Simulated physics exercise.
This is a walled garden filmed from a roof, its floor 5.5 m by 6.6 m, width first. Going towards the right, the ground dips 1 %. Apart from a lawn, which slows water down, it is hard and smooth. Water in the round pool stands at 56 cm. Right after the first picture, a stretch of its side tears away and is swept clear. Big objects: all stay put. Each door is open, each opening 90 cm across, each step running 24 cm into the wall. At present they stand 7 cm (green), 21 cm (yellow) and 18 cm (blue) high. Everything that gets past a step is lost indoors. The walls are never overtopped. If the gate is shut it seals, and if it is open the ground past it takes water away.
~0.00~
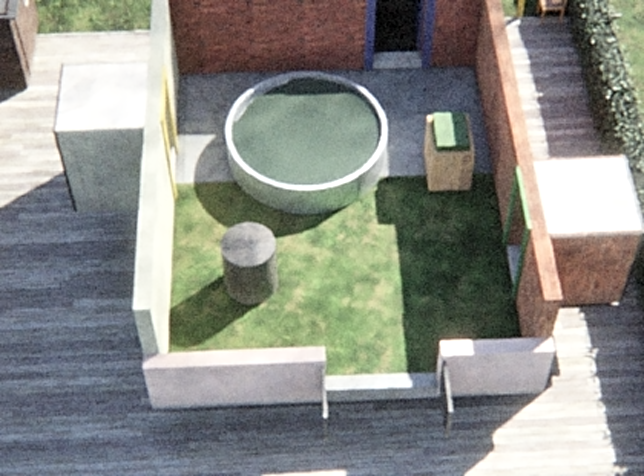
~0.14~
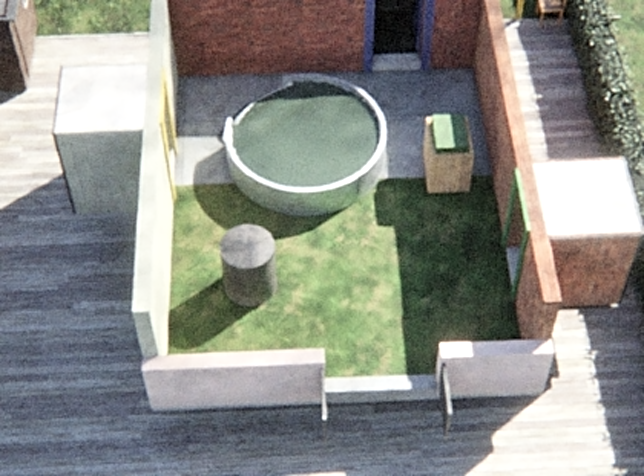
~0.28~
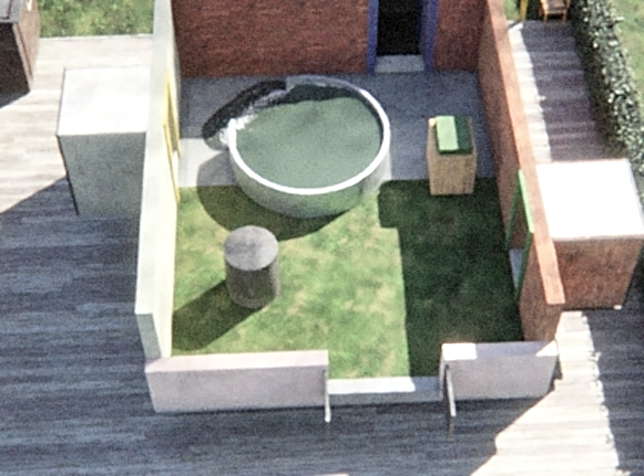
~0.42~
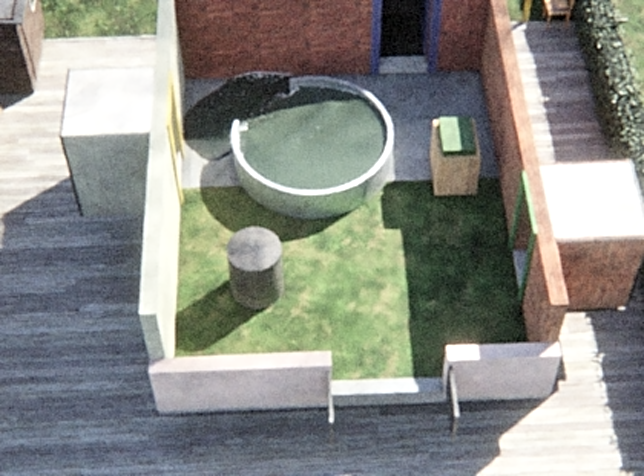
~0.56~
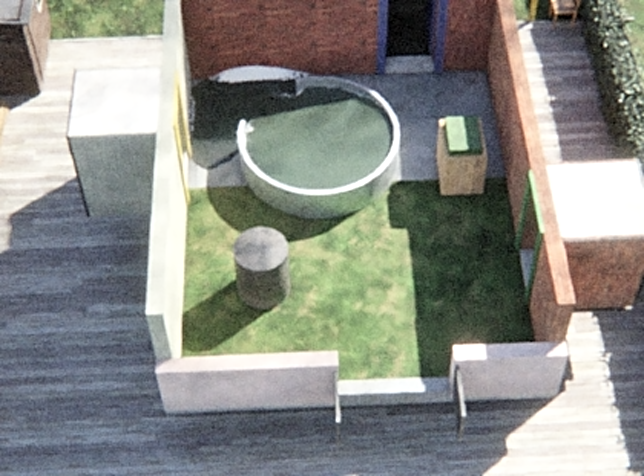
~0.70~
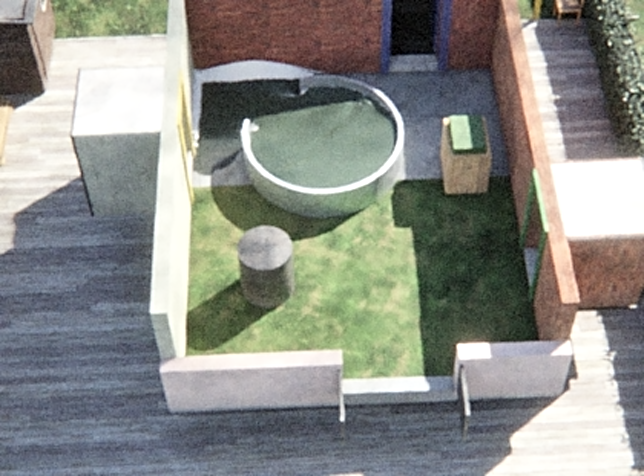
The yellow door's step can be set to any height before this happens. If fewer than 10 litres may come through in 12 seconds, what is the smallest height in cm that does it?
A height of about 12 cm does it.
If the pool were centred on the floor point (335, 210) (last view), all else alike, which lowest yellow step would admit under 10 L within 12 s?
That setup calls for roughly 24 cm.
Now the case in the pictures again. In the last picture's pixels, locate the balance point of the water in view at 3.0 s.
It lies near (291, 143) in the last picture.
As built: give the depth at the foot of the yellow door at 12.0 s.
It stands about 5.5 centimetres deep.
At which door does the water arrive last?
That's the green one.
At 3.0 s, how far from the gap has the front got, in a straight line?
4.2 metres.
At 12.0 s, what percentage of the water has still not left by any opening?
Water still present: Approx. 96 %.
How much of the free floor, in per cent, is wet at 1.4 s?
I'd say near 15 percent.
After 1.4 s water covers 15 % of the floor, deepest (51 cm) near (235, 88); 5 cm at the yellow door, 0 litres in over its 21 cm step.
After 3.0 s water covers 35 % of the floor, deepest (35 cm) near (205, 96); 15 cm at the yellow door, 0 litres in over its 21 cm step.
After 12.0 s water covers 100 % of the floor, deepest (12 cm) near (528, 304); 6 cm at the yellow door, 0 litres in over its 21 cm step.
At the yellow door as built, the water arrived by 0.9 s and peaked near 16 cm at 2.8 s.
Run again over the same 12 s with other heights there, 17 litres in over 10.5 cm, 4 litres over 14 cm. The limit of 10 litres is kept from about 12 cm up.
